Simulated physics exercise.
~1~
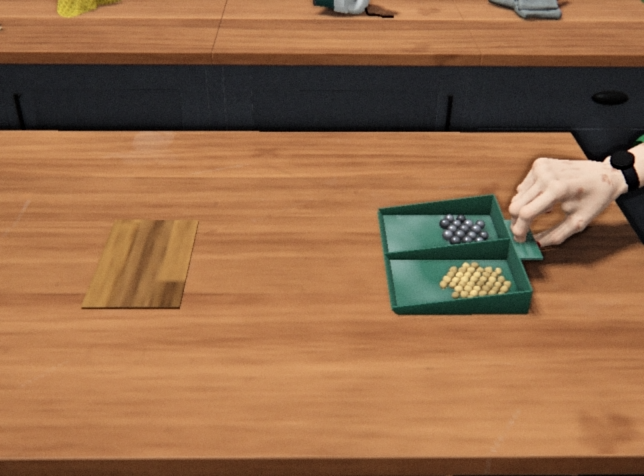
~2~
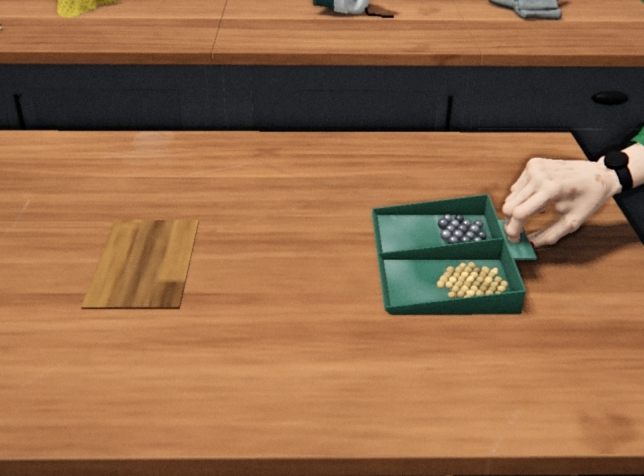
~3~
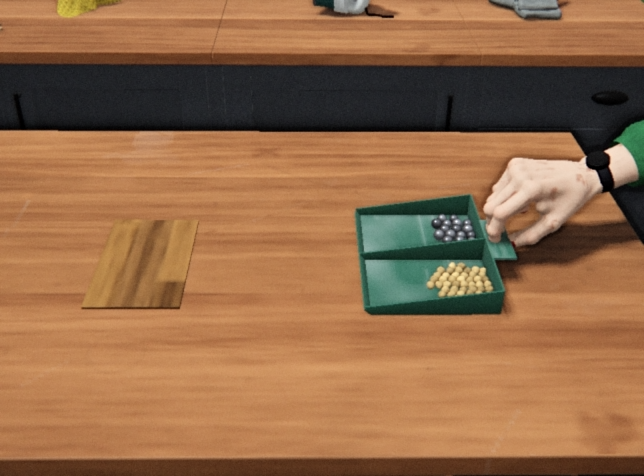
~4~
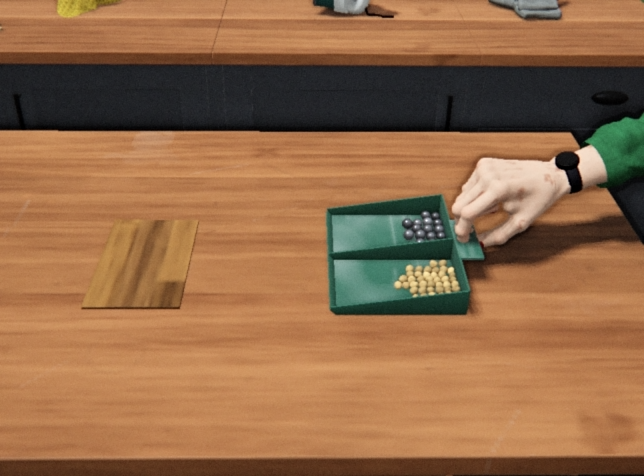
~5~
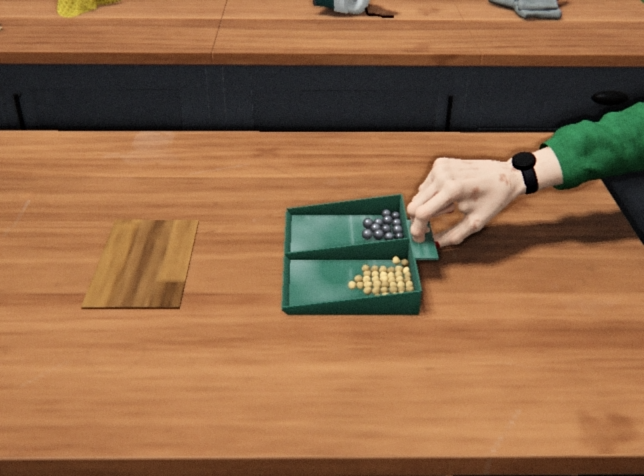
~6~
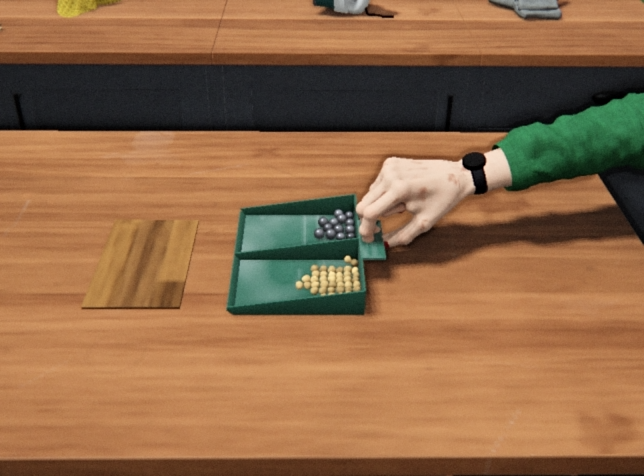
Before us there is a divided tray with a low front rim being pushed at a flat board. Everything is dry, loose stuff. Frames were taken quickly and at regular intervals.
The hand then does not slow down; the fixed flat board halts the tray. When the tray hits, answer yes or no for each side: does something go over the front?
Near lot: Yes, some goes over. Far lot: Yes, some goes over.
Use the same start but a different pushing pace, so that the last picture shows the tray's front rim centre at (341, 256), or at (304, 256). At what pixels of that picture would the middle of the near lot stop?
It would come to rest near (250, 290) the first time and near (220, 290) the second.
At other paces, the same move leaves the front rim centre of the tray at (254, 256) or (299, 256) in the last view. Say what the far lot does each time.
With the first speed it partly escapes, and with the second it partly escapes.
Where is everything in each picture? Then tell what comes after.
The first frame shows front rim near (384, 256), at rest; flat board near (138, 282); near lot near (480, 285), some dried chickpeas; far lot near (464, 229), a few steel balls.
The second frame shows front rim near (378, 256), hardly any of the way covered; far lot near (462, 229).
The third frame shows front rim near (359, 256), a little of the way covered; near lot near (464, 285).
The fourth frame shows front rim near (328, 256), near a quarter of the way covered; far lot near (428, 230).
The fifth frame shows front rim near (284, 256), near half of the way covered; near lot near (394, 285).
The sixth frame shows front rim near (234, 256), the bulk of the way covered; flat board near (138, 282); near lot near (341, 285); far lot near (339, 230).
Then, 0.03 s on from there, tray still sliding, front rim near (210, 256); near lot all inside; far lot all inside.
Then, 0.17 s on from there, tray stopped at the flat board; near lot near a quarter out of the tray; far lot a little out of the tray.
Then, 0.38 s on from there, tray stopped at the flat board; near lot near a third out of the tray; far lot the bulk out of the tray.
In the end, tray stopped at the flat board; near lot near a third out of the tray; far lot the bulk out of the tray.
